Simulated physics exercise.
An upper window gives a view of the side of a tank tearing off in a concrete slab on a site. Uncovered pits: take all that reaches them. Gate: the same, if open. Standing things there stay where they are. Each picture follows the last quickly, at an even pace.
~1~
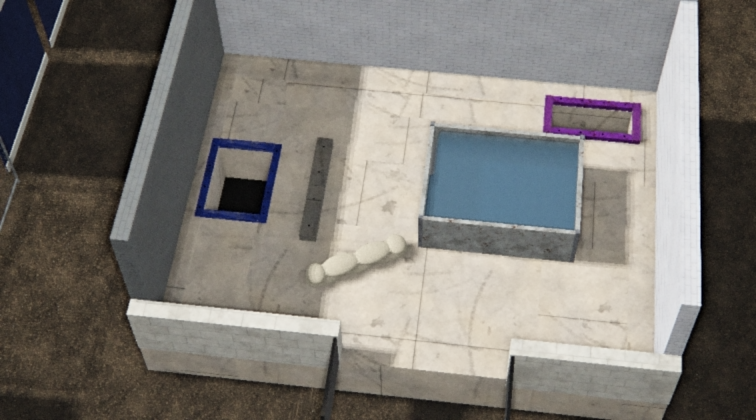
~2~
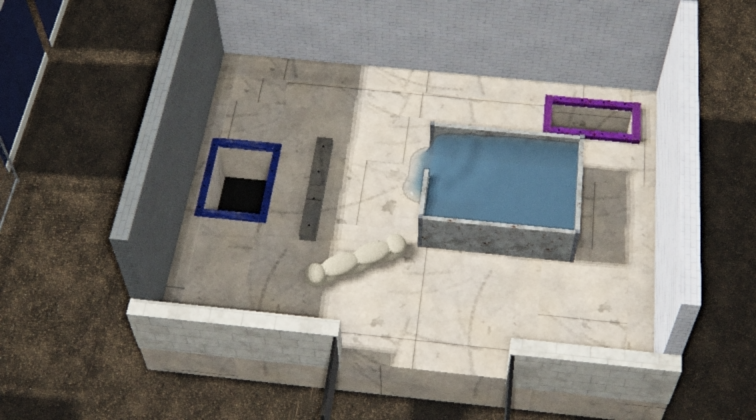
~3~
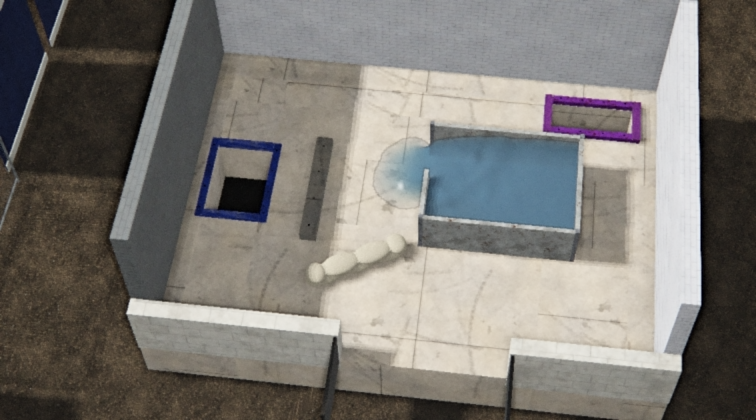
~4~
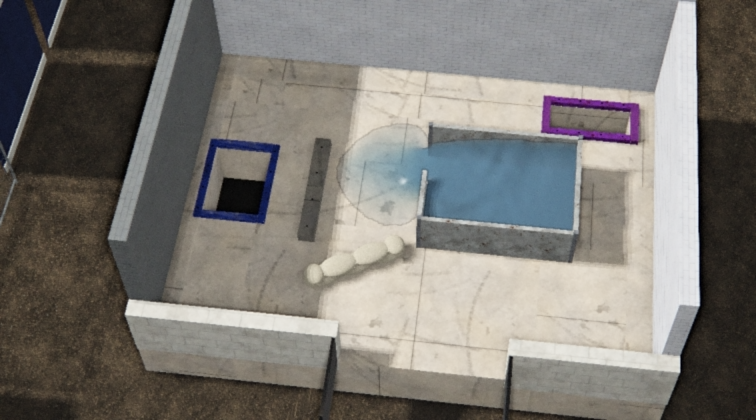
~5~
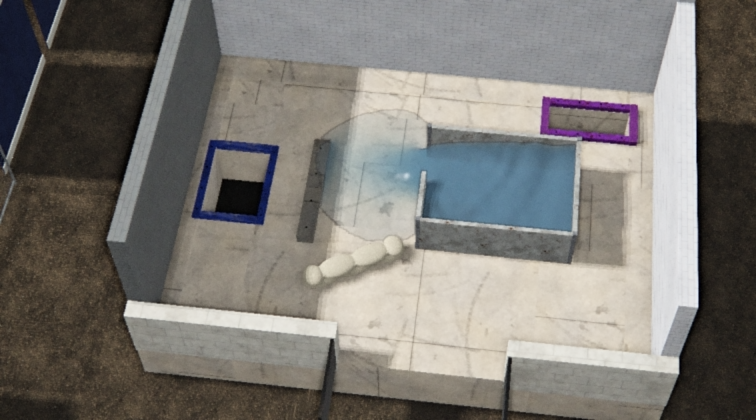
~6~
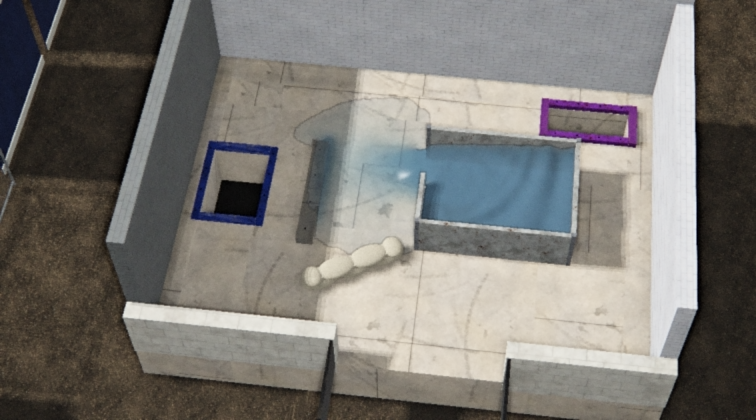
To begin with, still blue water fills a rectangular tank on a walled concrete slab, seen from above. Then the tank's left side opens and water pours out, fanning leftward across the floor. The spreading sheet reaches the dark upright strip and the pale lumpy barrier, bulging past the strip's upper end.
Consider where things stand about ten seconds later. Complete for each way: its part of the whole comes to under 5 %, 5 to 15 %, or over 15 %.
The gate's part comes to under 5 %; the blue pit's part comes to over 15 %; the purple pit's part comes to under 5 %.
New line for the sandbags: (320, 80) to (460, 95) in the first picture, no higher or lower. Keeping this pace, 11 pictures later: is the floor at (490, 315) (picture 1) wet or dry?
As far as I can tell, it ends up left bare.
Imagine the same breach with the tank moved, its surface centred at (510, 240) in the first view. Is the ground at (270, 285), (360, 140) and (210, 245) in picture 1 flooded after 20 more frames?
Outcome, in sequence: Wetted, wetted, wetted.
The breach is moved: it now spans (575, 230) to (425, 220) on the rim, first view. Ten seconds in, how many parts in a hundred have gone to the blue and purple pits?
I'd say the blue pit gets around 0 percent and the purple pit around 4 percent.
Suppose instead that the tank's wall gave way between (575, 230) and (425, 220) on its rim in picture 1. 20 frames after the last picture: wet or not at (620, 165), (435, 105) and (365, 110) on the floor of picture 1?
The first would be drenched, the second still unwetted and the third still unwetted.
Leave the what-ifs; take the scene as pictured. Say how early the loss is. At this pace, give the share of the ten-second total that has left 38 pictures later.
Roughly 60 per cent.
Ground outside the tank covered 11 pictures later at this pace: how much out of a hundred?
My estimate is near 40 per cent.
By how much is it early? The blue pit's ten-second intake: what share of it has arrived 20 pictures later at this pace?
My figure is 30 in a hundred.
A moment on, water covers 30 % of the floor; the gate 0 %, the blue pit 0 %, the purple pit 0 %.
Next, water covers 40 % of the floor; the gate 0 %, the blue pit 2 %, the purple pit 0 %.
Then, water covers 45 % of the floor; the gate 0 %, the blue pit 6 %, the purple pit 0 %.
Later, water covers 60 % of the floor; the gate 0 %, the blue pit 13 %, the purple pit 0 %.
In the end, water covers 90 % of the floor; the gate 2 %, the blue pit 20 %, the purple pit 0 %.
